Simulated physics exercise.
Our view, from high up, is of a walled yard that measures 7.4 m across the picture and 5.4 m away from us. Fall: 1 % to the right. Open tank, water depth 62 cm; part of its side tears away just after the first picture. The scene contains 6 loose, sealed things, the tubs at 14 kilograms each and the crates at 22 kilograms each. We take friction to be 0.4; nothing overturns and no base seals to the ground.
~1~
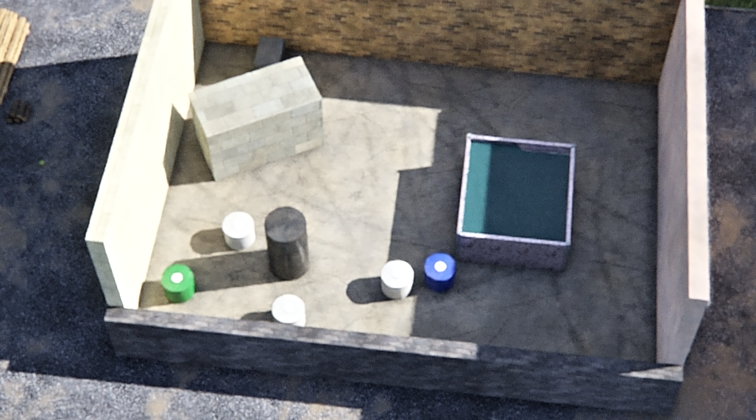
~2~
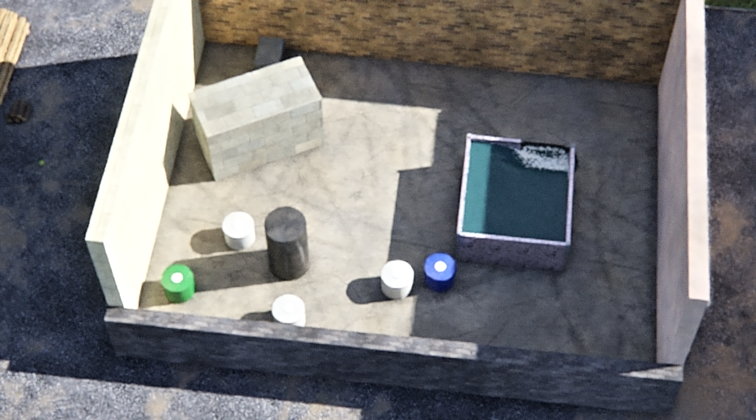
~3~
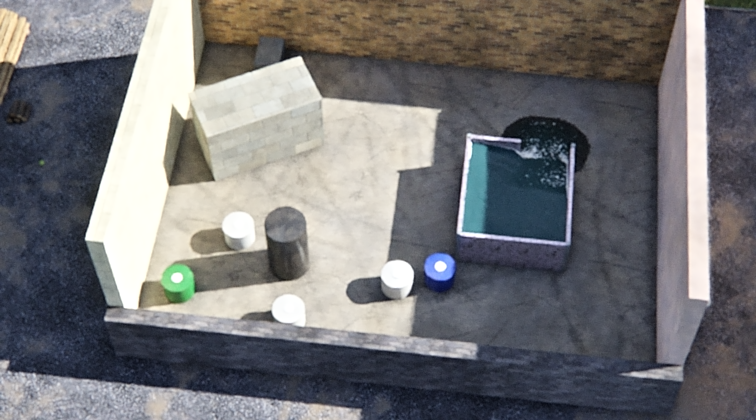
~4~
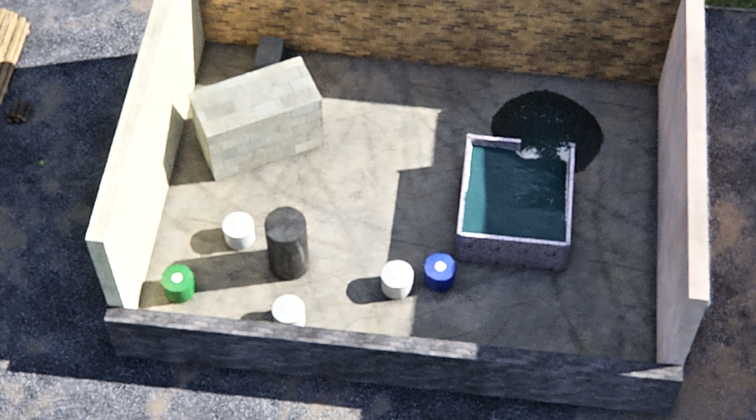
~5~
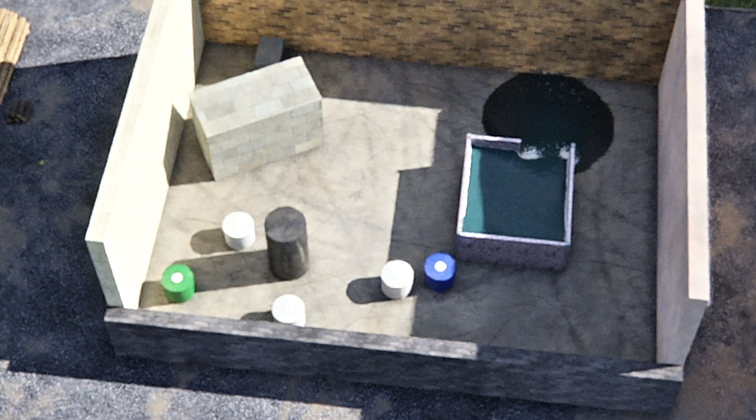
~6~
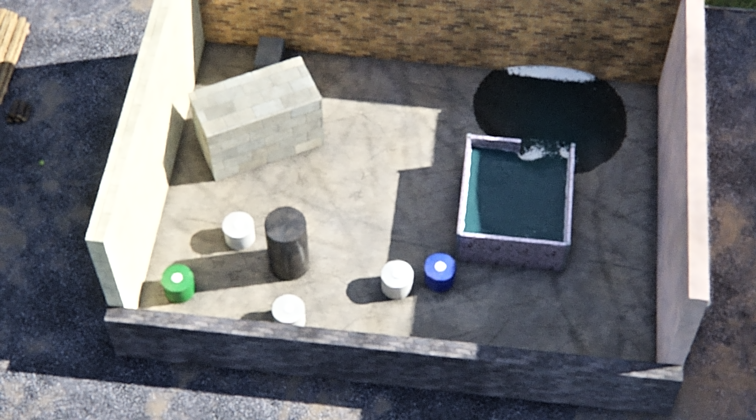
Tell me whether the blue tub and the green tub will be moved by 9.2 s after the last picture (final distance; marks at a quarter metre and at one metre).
My prediction: The blue tub ought to stand firm. The green tub ought to stand firm.
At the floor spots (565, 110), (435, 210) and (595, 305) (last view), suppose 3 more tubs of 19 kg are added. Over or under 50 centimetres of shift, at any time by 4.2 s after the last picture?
From first to last: Surpasses it, does not reach it, does not reach it.
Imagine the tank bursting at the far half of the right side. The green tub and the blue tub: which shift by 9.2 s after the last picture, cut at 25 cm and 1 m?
Under that change the green tub would sit tight and the blue tub would sit tight.
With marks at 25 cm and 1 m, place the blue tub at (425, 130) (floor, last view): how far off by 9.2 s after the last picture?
It holds its place.
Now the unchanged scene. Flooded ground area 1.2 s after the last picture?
Somewhere about 9.5 m2, give or take.
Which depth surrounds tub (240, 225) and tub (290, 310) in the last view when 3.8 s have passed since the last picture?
Depth approx. 0 cm / 0 cm.
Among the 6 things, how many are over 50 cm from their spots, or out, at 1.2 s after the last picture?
The number by then is 0.
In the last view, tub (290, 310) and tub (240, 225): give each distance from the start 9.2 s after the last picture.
0 cm and 0 cm, respectively.
Then, 1.2 s after the last picture the blue tub is near (440, 267), 0.0 m from its start, aground; the green tub is near (177, 278), 0.0 m from its start, aground; 0 afloat.
Then, 3.8 s after the last picture the blue tub is near (440, 267), 0.0 m from its start, aground; the green tub is near (177, 278), 0.0 m from its start, aground; 0 afloat.
Then, 6.2 s after the last picture the blue tub is near (440, 267), 0.0 m from its start, aground; the green tub is near (177, 278), 0.0 m from its start, aground; 0 afloat.
Then, 9.2 s after the last picture the blue tub is near (440, 267), 0.0 m from its start, aground; the green tub is near (177, 278), 0.0 m from its start, aground; 0 afloat.
